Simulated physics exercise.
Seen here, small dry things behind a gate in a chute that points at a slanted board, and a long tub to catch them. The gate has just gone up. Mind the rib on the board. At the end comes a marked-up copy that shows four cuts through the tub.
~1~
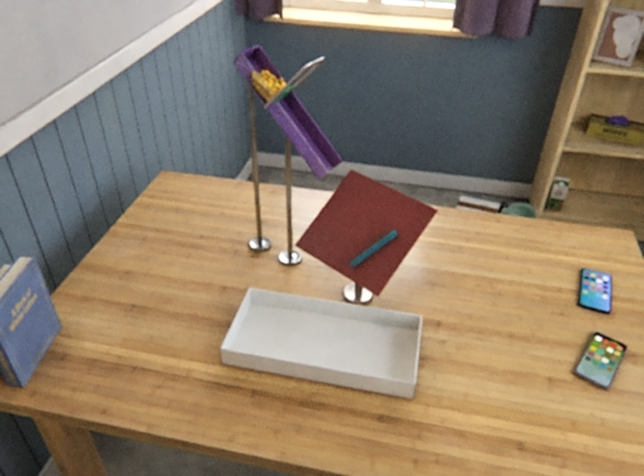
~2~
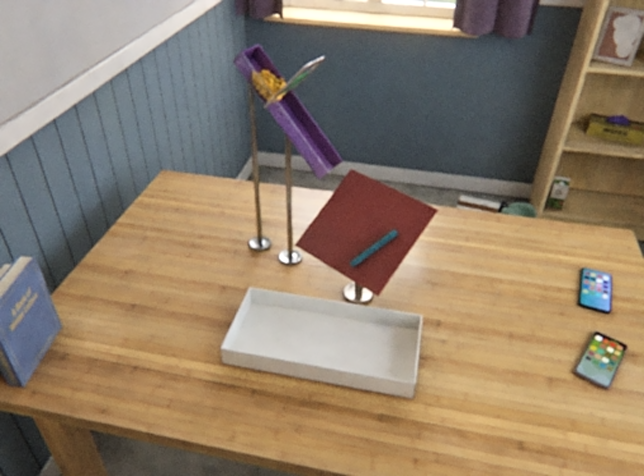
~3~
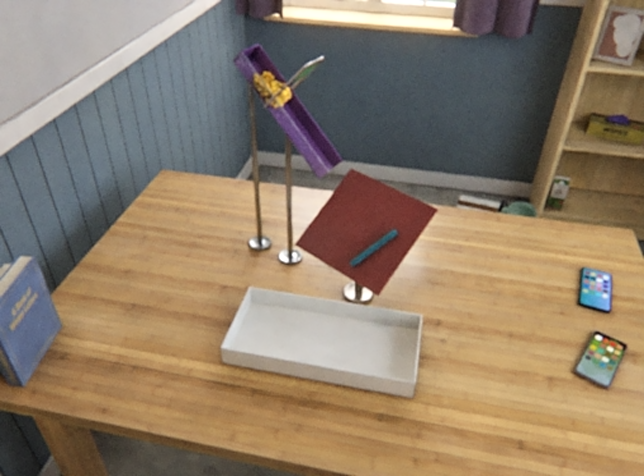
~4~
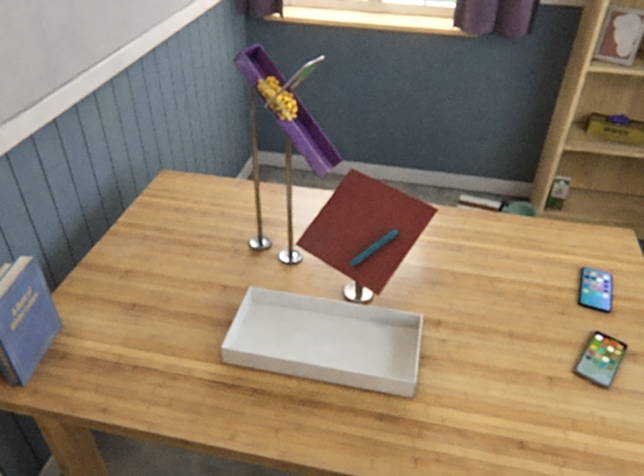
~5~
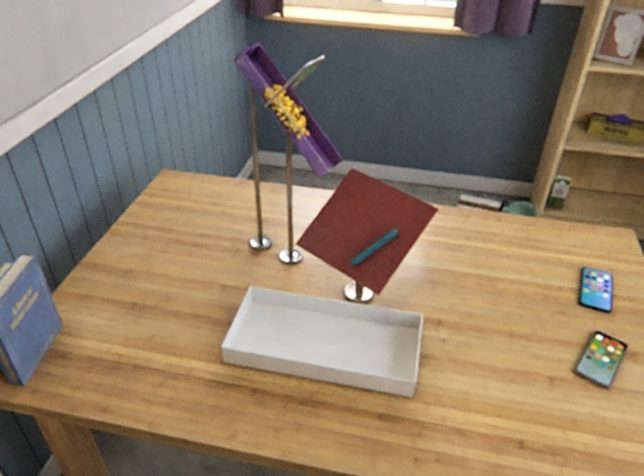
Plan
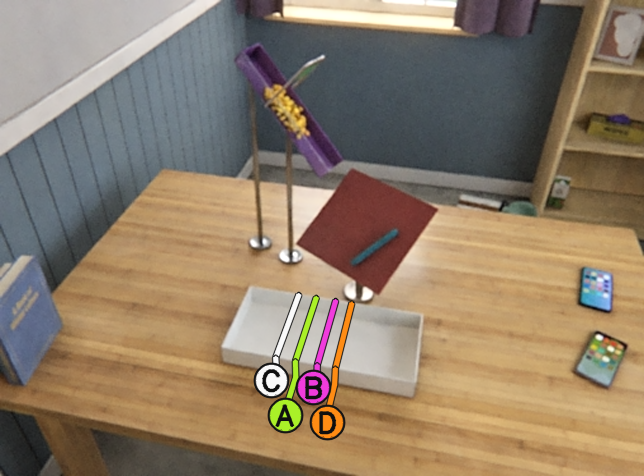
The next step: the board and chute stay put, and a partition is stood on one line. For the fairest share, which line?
Best: A.
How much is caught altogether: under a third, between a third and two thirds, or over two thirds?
Over two thirds.
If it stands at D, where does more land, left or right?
The left side.
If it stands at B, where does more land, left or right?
Left.
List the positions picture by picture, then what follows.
The first frame shows load behind the gate (268, 85), puffed corn balls; lip of the chute (326, 174), sloping fairly steeply.
The second frame shows middle of the board (363, 228), tilted fairly steeply; middle of its low edge (334, 269); of its high edge (392, 188).
The third frame shows front corners of the tub (222, 347) and (415, 382), empty; front of the load (282, 103).
The fourth frame shows middle of the load (280, 98); its front (289, 118), roughly a quarter of the way to the lip; rib from (396, 229) to (350, 263).
The fifth frame shows middle of the load (288, 109); its front (307, 133), roughly half of the way to the lip.
On the marked copy, line A crosses the front rim at (295, 360); line B crosses the front rim at (317, 364); line C crosses the front rim at (275, 356); line D crosses the front rim at (335, 367).
With A, of what is caught, roughly a third on the left of the divider, roughly two thirds on the right.
With B, of what is caught, almost all on the left of the divider, about a tenth on the right.
With C, of what is caught, about a tenth on the left of the divider, almost all on the right.
With D, of what is caught, every piece on the left of the divider, not one piece on the right.
